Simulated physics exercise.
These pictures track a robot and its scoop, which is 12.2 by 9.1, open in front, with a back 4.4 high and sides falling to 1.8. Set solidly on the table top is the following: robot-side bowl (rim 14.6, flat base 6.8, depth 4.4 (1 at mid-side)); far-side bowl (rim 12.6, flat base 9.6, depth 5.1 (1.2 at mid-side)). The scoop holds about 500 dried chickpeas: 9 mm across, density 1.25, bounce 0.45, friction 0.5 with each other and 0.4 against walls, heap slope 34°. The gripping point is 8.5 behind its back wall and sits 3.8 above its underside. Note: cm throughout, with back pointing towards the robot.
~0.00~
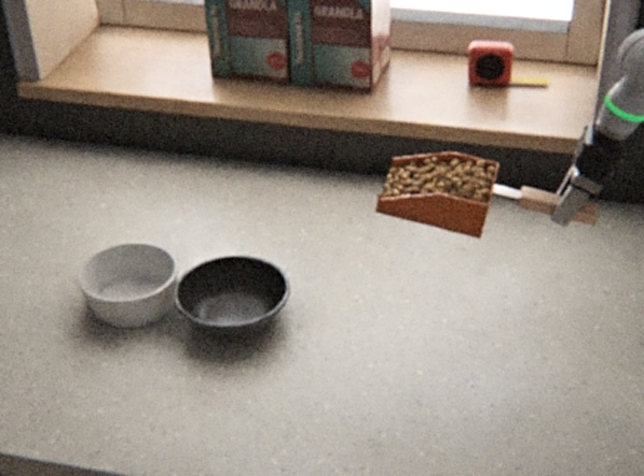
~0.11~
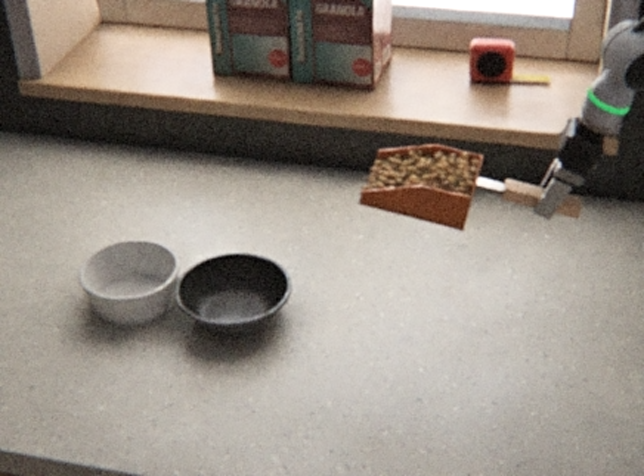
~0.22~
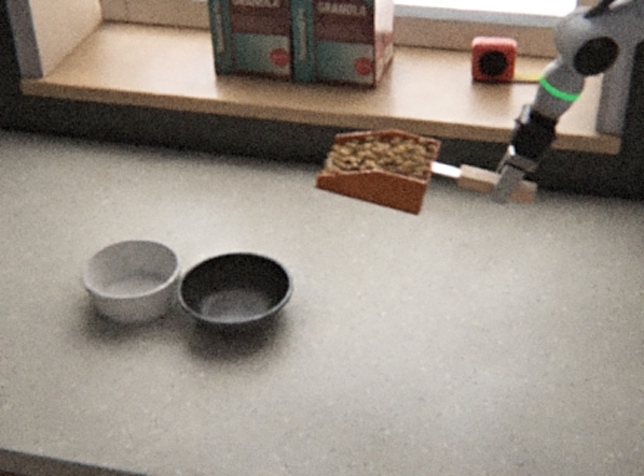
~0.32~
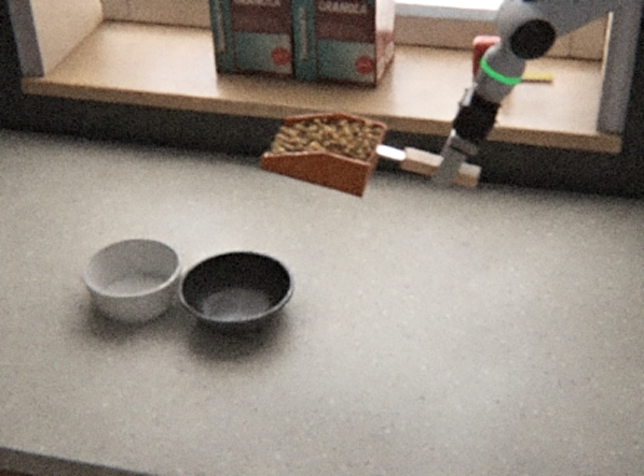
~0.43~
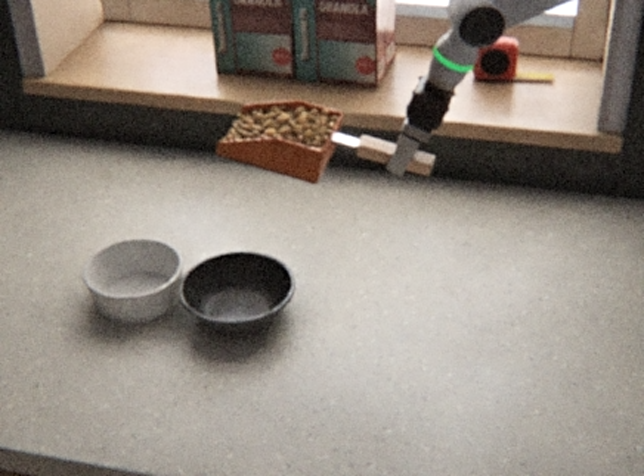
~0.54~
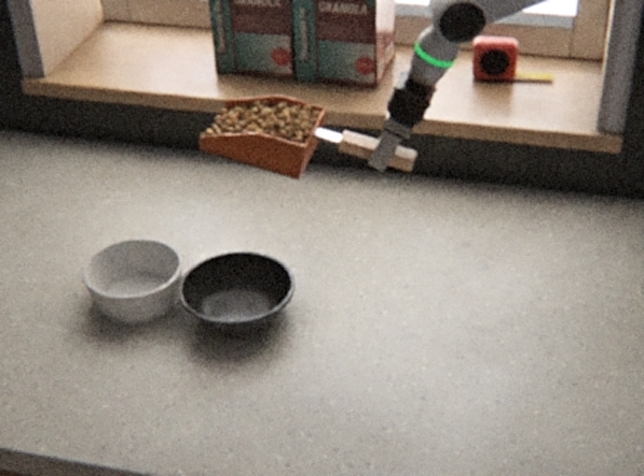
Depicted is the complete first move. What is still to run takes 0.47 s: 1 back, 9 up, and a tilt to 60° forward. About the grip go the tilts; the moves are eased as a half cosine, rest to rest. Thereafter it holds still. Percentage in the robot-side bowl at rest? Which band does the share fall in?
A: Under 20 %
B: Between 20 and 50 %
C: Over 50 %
(B) Between 20 and 50 %.
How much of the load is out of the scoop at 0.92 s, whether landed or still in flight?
Roughly 50 per cent by then.
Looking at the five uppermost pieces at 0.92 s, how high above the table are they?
Around 24 cm, I reckon.
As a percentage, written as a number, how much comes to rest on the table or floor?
I'd put it at about 70 per cent.
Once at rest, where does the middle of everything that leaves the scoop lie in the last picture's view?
It lands close to (289, 317).
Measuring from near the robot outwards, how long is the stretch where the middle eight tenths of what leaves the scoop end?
Roughly 20 centimetres.
After 0.73 s, tilted 13° forward, highest piece 29 above the table; 498 on the scoop, 5 in flight or on a rim.
After 0.92 s, tilted 53° forward, highest piece 25 above the table; 240 on the scoop, 86 in the robot-side bowl, 177 in flight or on a rim.
After 1.21 s, tilted 60° forward, highest piece 3 above the table; 358 on the table or floor, 145 in the robot-side bowl.
After 2.26 s, tilted 60° forward, highest piece 3 above the table; 358 on the table or floor, 145 in the robot-side bowl.
In the end, 358 on the table or floor, 145 in the robot-side bowl. That is 29 % in the robot-side bowl.
